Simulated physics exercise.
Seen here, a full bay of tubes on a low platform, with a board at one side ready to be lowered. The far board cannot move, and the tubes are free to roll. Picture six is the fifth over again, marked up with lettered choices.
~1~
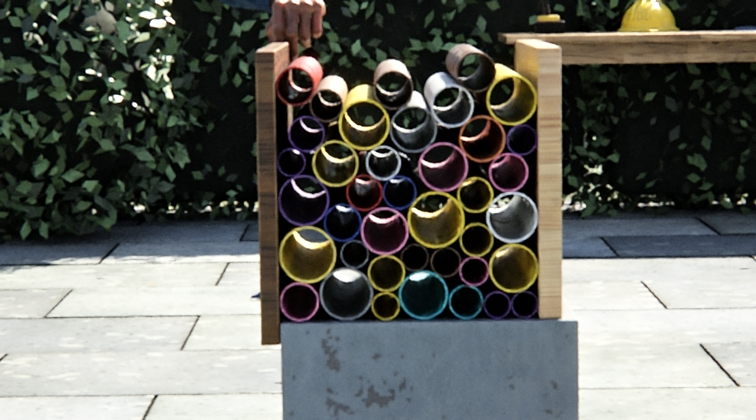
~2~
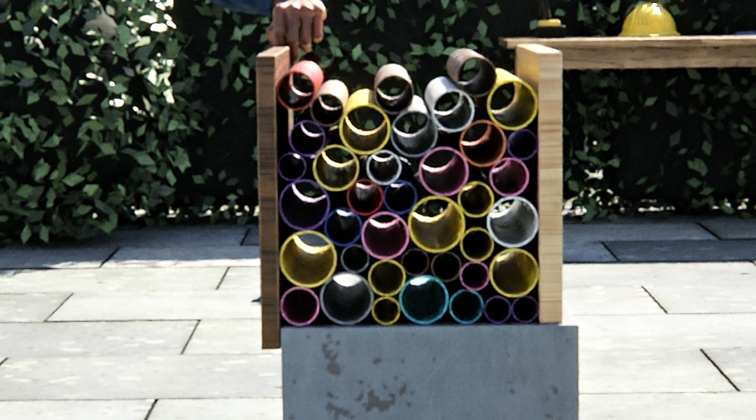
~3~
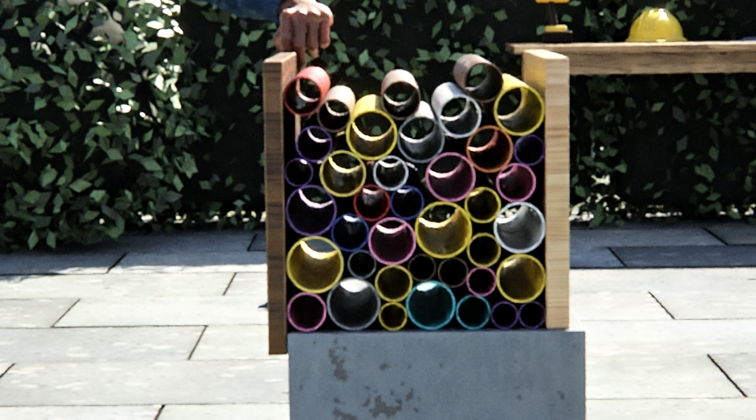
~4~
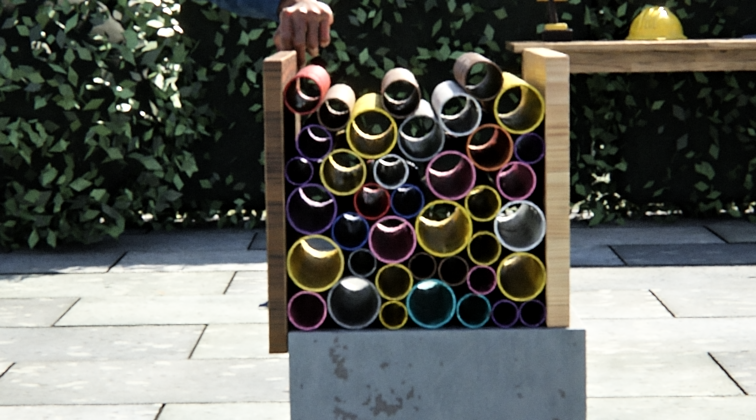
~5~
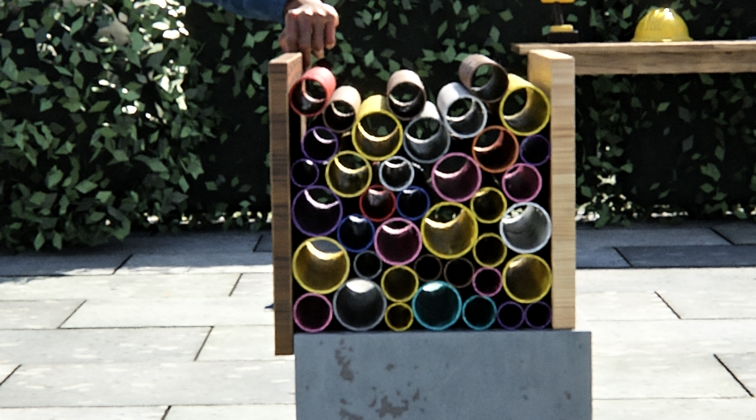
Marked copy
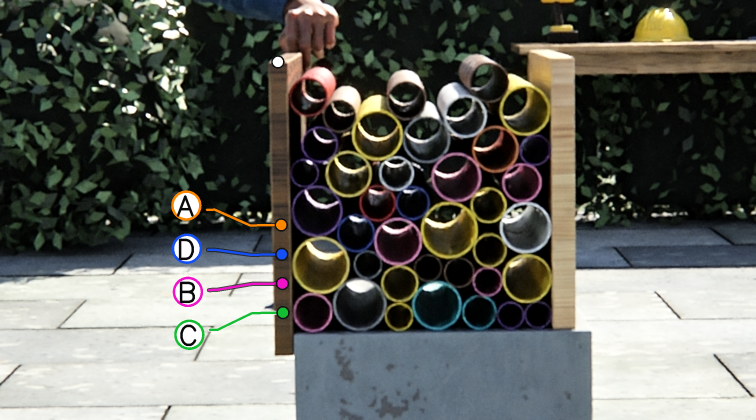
Colourful tubes sitting still in a stack between two upright wooden boards, a hand staying at the top of the left board.
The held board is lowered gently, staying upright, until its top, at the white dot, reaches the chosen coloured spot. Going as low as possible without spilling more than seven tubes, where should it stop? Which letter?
Lower it to A and no more.
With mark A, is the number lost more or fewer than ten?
At A, fewer than ten.
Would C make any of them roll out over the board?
Yes.
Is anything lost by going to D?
Yes.
On the marked copy, A at (281, 225); B at (283, 284); C at (283, 313); D at (282, 255); the white dot at (278, 62).
With A. Early on, top of the board (289, 134).
Further on, top of the board (291, 216).
At the end, top of the board (291, 224), about four out over the board.
As for the rest, B more than seven out over the board; C more than seven out over the board; D eight out over the board.
